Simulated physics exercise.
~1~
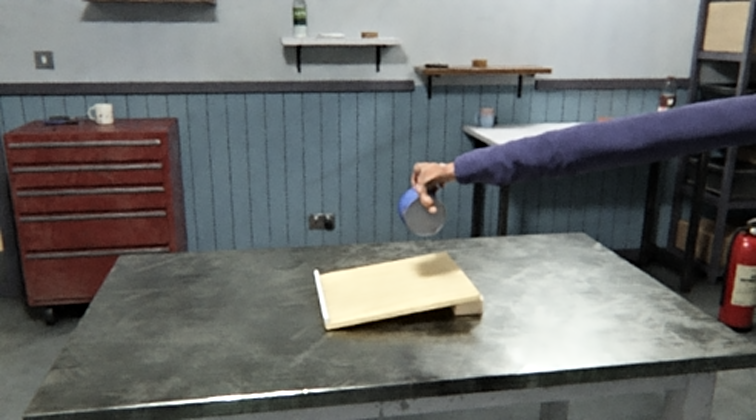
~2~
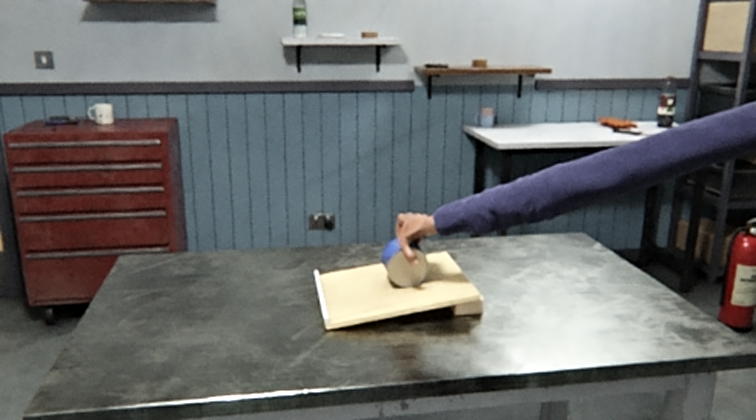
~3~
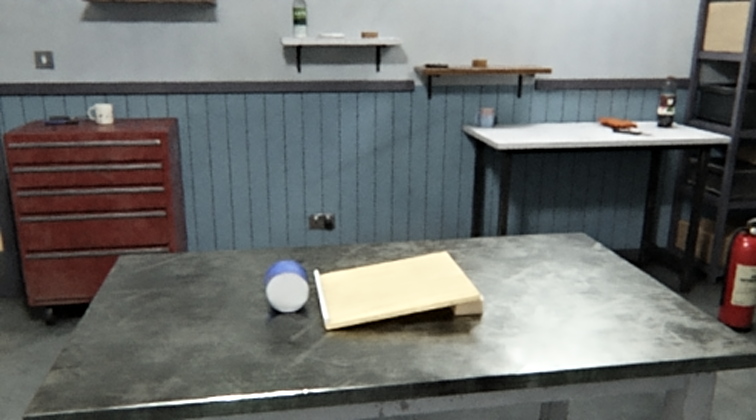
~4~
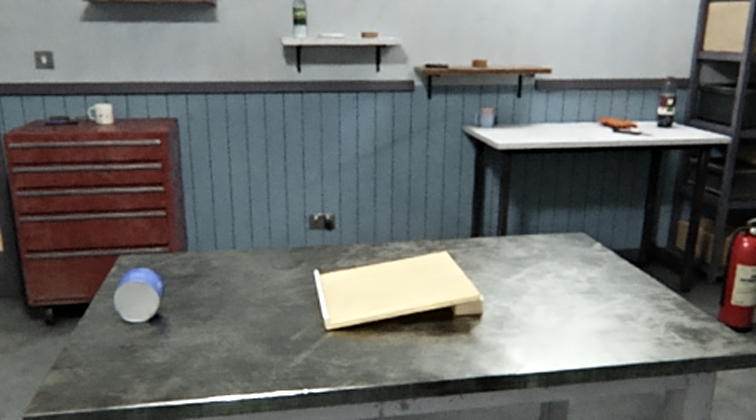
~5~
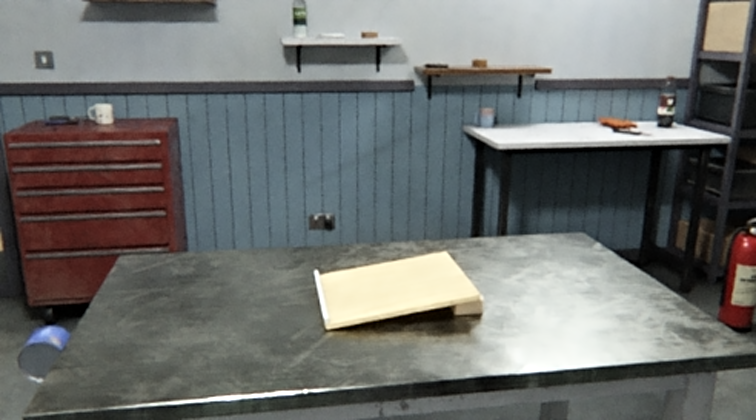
We see a hand set a blue tub on a tilted board resting on a block, then let go and withdraw. The tub moves down the slope to the left, continues across the dark table and drops past its left edge, while the board stays put.
